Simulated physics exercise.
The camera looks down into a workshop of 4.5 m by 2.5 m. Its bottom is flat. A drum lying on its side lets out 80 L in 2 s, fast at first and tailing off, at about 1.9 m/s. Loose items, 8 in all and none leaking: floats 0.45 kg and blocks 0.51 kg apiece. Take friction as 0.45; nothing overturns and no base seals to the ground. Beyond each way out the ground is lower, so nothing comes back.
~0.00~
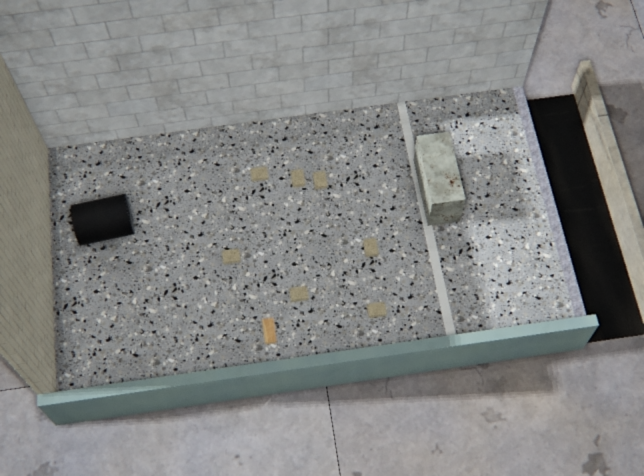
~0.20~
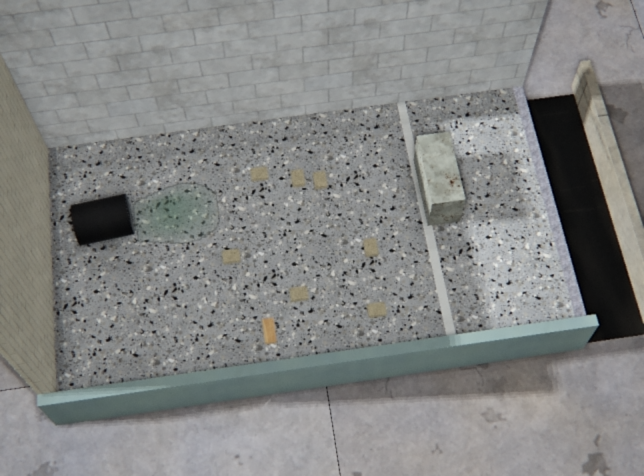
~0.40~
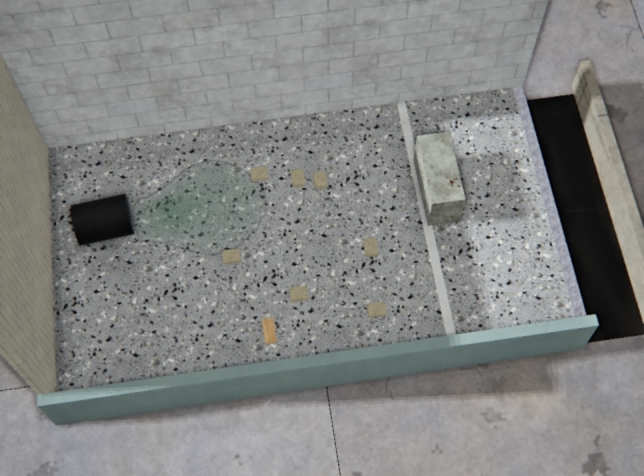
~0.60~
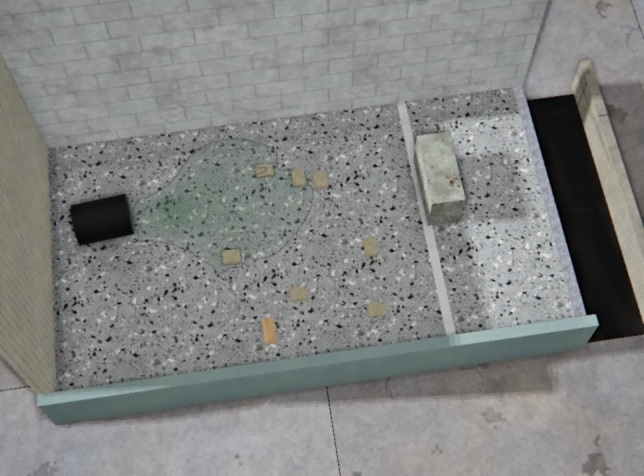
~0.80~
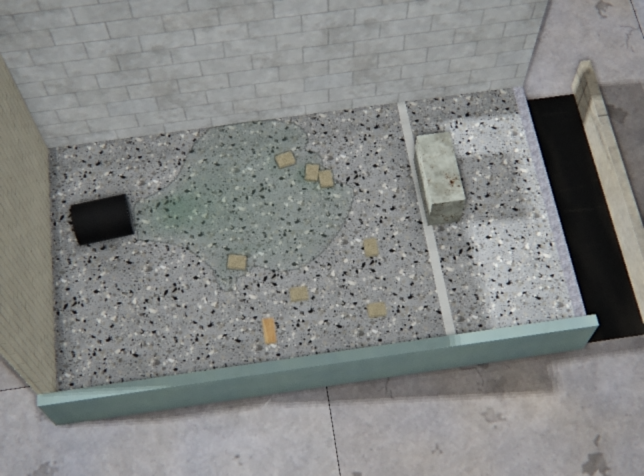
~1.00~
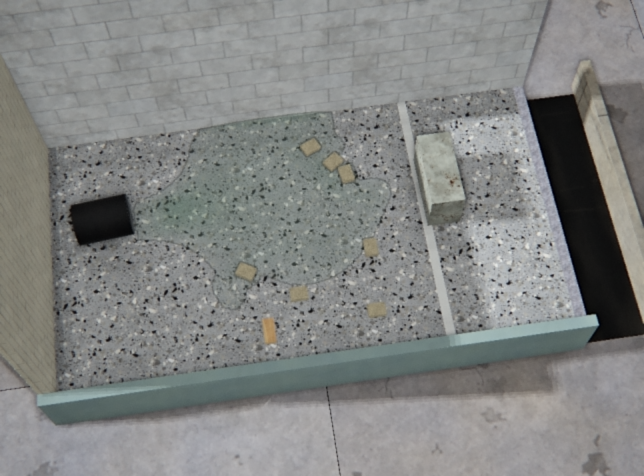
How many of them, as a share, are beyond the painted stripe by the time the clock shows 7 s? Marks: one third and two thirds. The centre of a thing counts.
Share: From one to two thirds.
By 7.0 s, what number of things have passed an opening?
By then 2.
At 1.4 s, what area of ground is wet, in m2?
About 3.5 m2.
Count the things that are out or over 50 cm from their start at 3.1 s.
I count 4.
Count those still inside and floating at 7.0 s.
0 of them.
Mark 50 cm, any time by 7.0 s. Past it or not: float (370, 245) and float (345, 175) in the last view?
In that order: Over, past it.
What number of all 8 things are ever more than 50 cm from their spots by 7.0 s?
I count 4.
After 1.4 s 0 of 8 are over the mark; 0 afloat.
After 3.1 s 4 of 8 are over the mark; 0 afloat.
After 4.9 s 4 of 8 are over the mark; 0 afloat.
After 7.0 s 4 of 8 are over the mark; 0 afloat.
